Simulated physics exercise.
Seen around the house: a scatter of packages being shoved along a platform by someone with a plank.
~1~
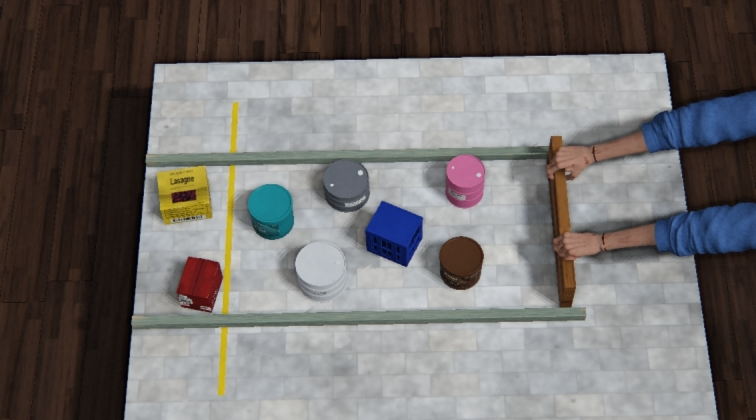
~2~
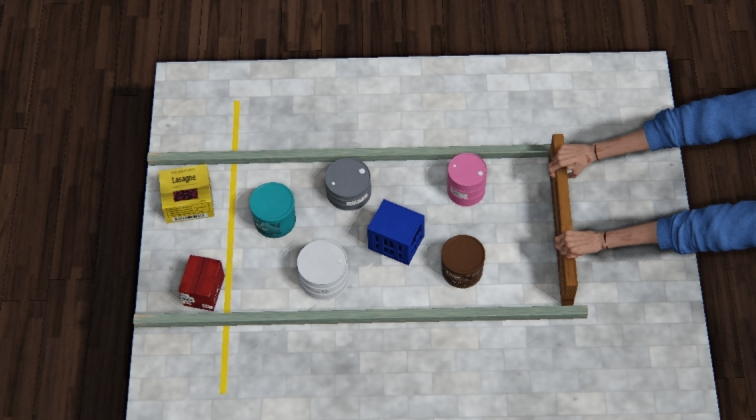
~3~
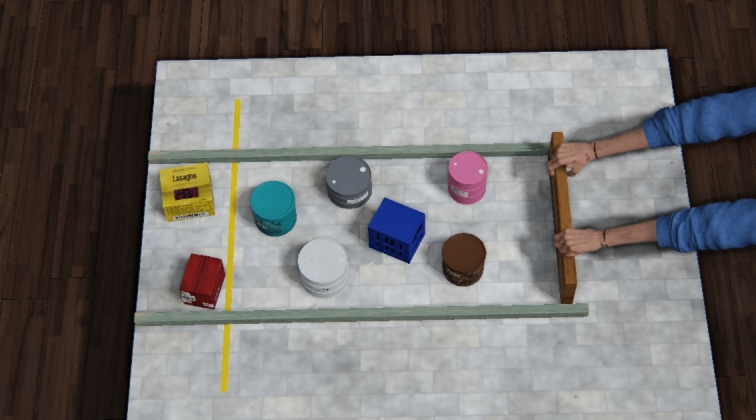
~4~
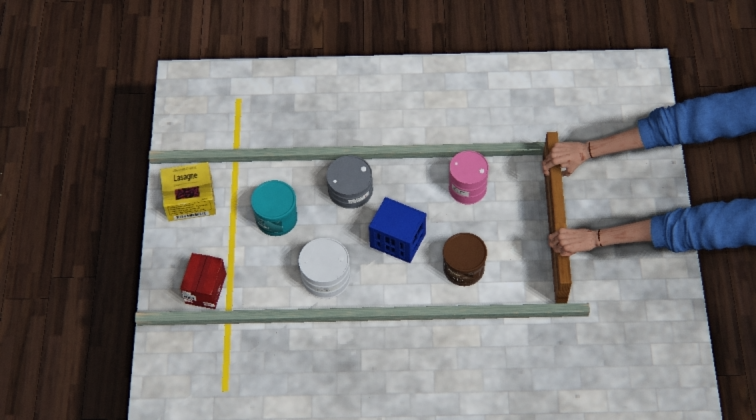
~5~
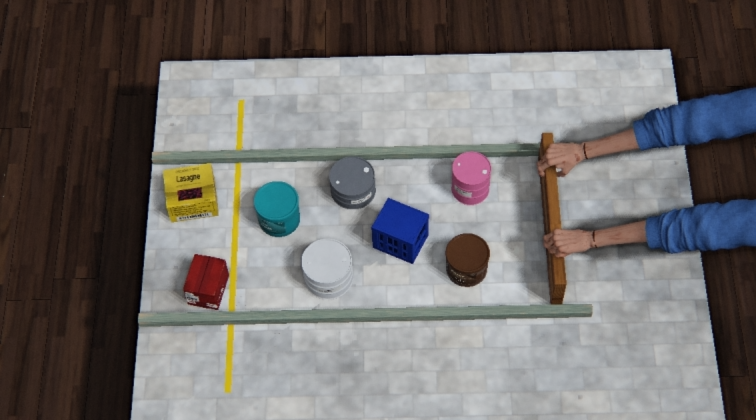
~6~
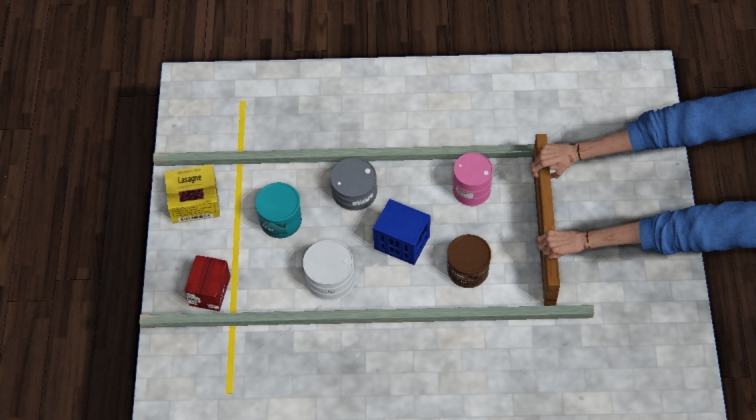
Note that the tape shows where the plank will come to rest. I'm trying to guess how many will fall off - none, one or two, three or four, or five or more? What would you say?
I'd say one or two.
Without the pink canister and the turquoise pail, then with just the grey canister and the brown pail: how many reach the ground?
That gives 1 in the first case, then 1 in the second.
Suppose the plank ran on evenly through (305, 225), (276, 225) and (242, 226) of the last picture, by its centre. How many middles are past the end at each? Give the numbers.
First 0, then 0, finally 2.
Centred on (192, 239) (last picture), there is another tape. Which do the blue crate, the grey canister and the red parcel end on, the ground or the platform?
Looking at each: The blue crate remains on top, the grey canister goes off, the red parcel goes off.
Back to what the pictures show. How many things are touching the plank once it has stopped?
Total: 3.
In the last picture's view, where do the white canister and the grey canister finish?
The first ends close to (165, 282), the second close to (178, 178).
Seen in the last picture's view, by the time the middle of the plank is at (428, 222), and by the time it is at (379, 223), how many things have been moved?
I count 3 first and 5 after.
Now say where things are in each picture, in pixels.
In the first frame, yellow box (185, 195); red parcel (200, 285); turquoise pail (272, 212); plank (561, 221); tape (229, 240).
In the second frame, red parcel (202, 283); pink canister (467, 180).
In the third frame, turquoise pail (274, 209); blue crate (397, 231).
In the fourth frame, yellow box (188, 192); plank (557, 217).
In the fifth frame, red parcel (206, 282); grey canister (353, 183).
In the sixth frame, yellow box (193, 194); red parcel (208, 283); turquoise pail (279, 211); plank (546, 219); tape (236, 238).
Soon after, none off yet; yellow box at rest near (193, 194); red parcel at rest near (208, 283); turquoise pail at rest near (279, 211).
After that, none off yet; yellow box at rest near (193, 194); red parcel at rest near (208, 283); turquoise pail moving near (278, 211).
And then, none off yet; yellow box moving near (189, 194); red parcel displaced a little near (184, 289); turquoise pail displaced about its own width near (234, 216).
In the end, the number that fall off is one or two; gone, red parcel and yellow box.
